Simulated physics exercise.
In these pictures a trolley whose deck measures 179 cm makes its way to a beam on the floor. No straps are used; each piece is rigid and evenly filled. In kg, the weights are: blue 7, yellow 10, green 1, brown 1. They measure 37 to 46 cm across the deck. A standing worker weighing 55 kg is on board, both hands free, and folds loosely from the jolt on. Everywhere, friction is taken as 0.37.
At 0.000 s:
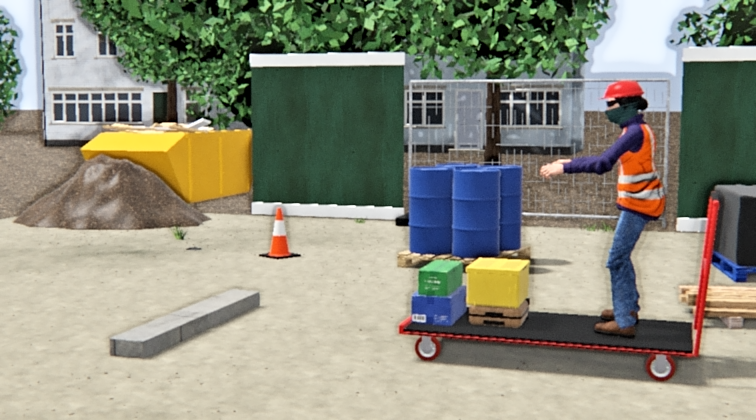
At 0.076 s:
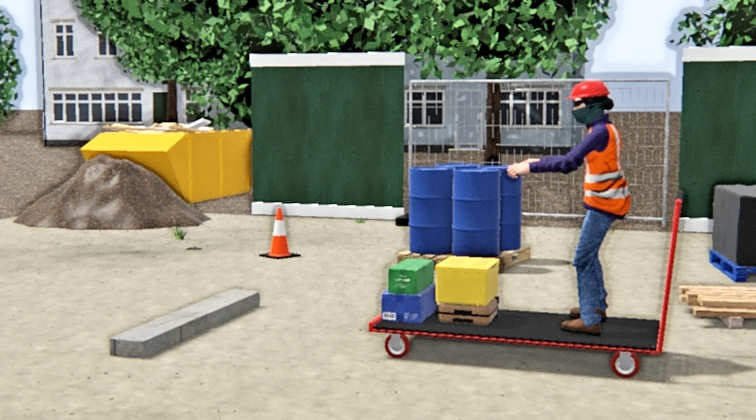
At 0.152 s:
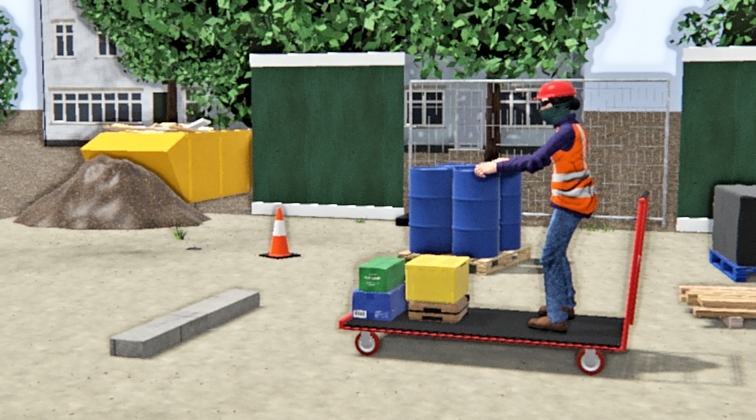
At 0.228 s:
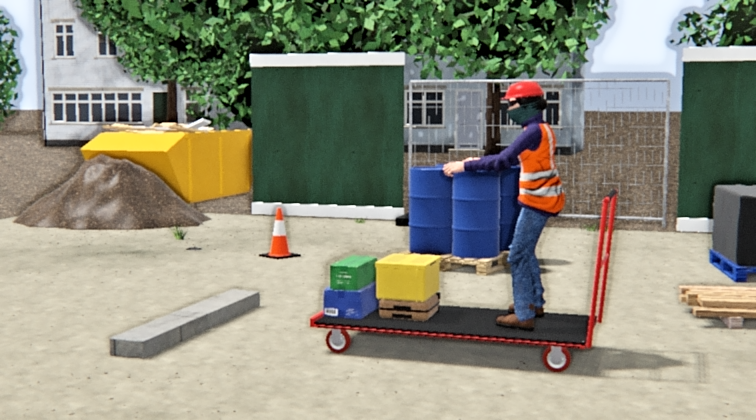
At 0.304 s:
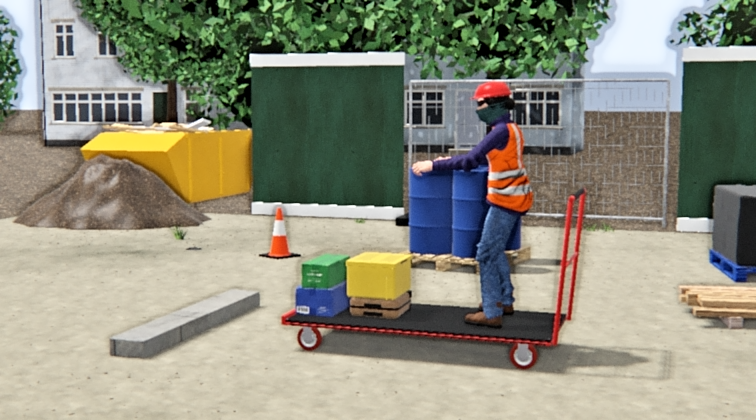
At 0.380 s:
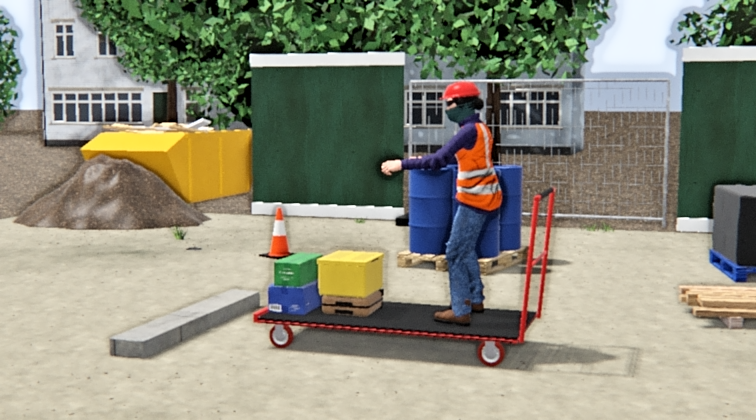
Worker in red helmet and orange vest riding a flatbed trolley leftward past blue barrels, arms held forward behind stacked boxes.
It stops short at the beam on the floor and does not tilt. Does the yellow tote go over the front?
It is shed from the deck.
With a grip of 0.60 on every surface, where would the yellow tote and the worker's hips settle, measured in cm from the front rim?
Then yellow 40 past, hips 110 past.
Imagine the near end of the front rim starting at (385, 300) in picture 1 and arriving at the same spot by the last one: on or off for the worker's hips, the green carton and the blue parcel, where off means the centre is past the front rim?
If so, the hips would be still in place, the green one past the rim and the blue one still in place.
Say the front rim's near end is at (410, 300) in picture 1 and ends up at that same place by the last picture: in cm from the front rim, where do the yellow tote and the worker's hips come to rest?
Yellow: 50 cm behind; hips: 80 cm behind.
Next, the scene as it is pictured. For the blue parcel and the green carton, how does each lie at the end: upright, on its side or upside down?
Blue upright, green on its side.
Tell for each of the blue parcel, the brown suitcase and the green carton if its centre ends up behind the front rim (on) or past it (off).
By the last picture you'd see blue retained, brown retained and green shed.
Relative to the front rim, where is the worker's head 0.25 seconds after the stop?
At that moment it sits around 70 cm behind the rim.
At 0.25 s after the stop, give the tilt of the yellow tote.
Roughly 50 degrees.
Impact comes at 0.61 s.
After 0.86 s the yellow tote is 40 cm behind the rim, tilted 45°, near (246, 256) in the last picture's view.
After 1.16 s the yellow tote is 26 cm behind the rim, tilted 95°, near (229, 252) in the last picture's view.
After 1.61 s the yellow tote is 9 cm behind the rim, tilted 140°, near (208, 248) in the last picture's view.
When all is still (4.5 s), past the rim, yellow tote, green carton and the worker's hips; behind it, blue parcel and brown suitcase.
